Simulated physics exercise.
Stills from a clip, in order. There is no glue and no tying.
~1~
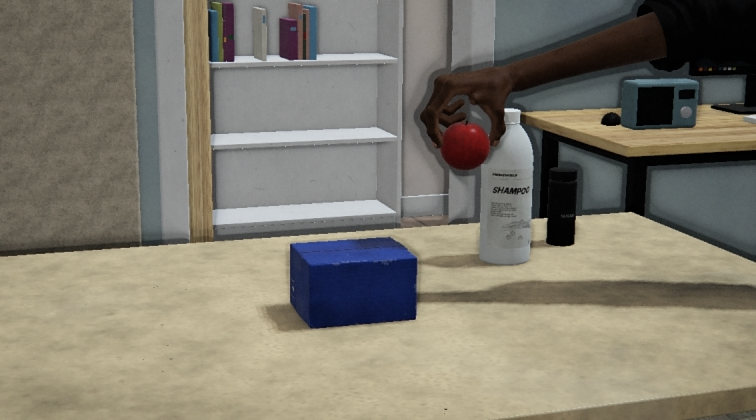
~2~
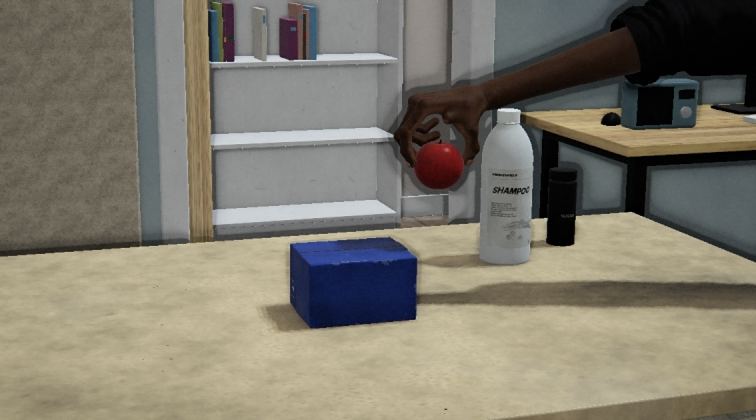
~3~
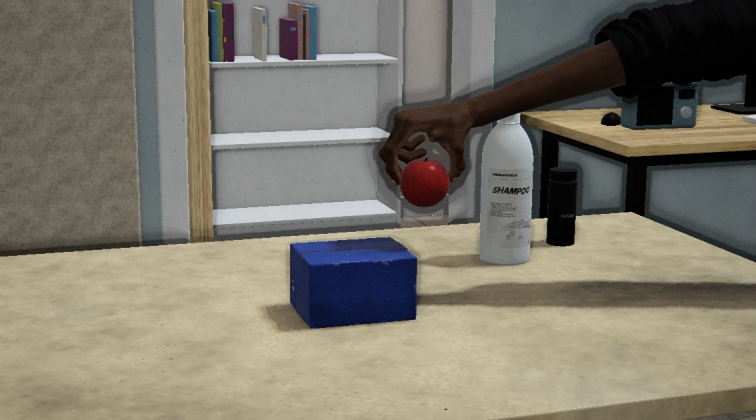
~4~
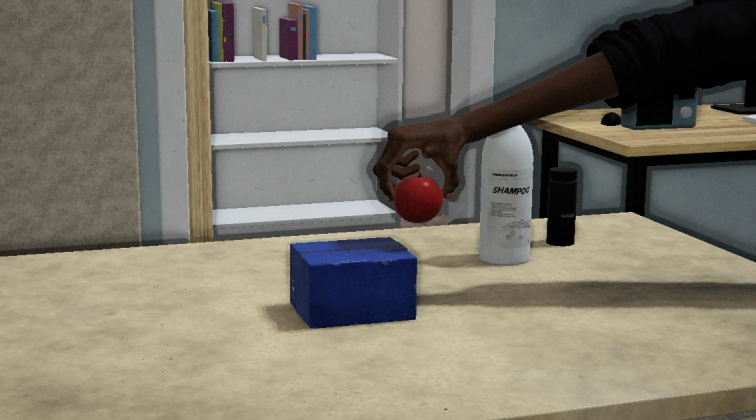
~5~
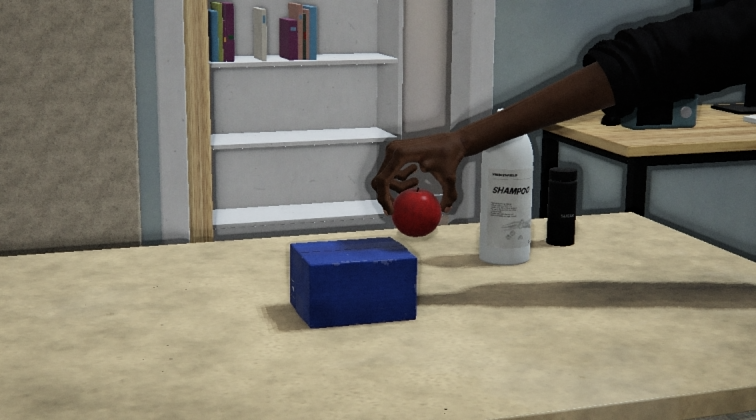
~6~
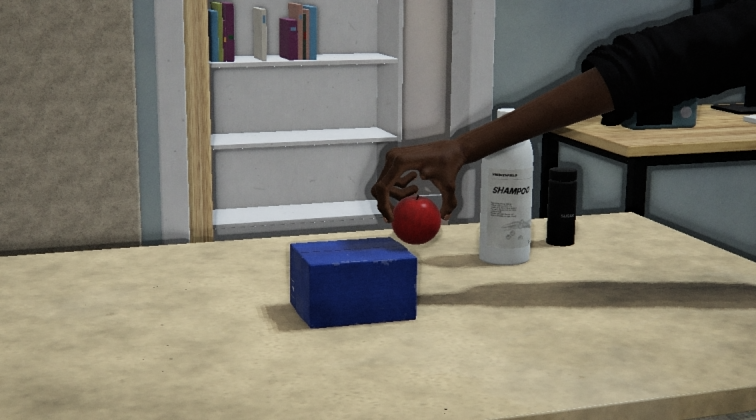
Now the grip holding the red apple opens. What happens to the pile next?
The pile collapses.
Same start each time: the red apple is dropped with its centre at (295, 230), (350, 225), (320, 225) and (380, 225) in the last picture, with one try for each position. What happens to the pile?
Case one: Falls over. Case two: Stable. Case three: Stable. Case four: Stable.
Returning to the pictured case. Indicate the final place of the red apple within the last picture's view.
Around (442, 281).
Then, 0.36 s past the last view, red apple now fallen.
Then, 0.72 s past the last view, nothing new.
Finally, fallen, red apple; the other 3 still in place. Final places as the last picture's camera would see them, red apple near (442, 281). The pile comes apart.
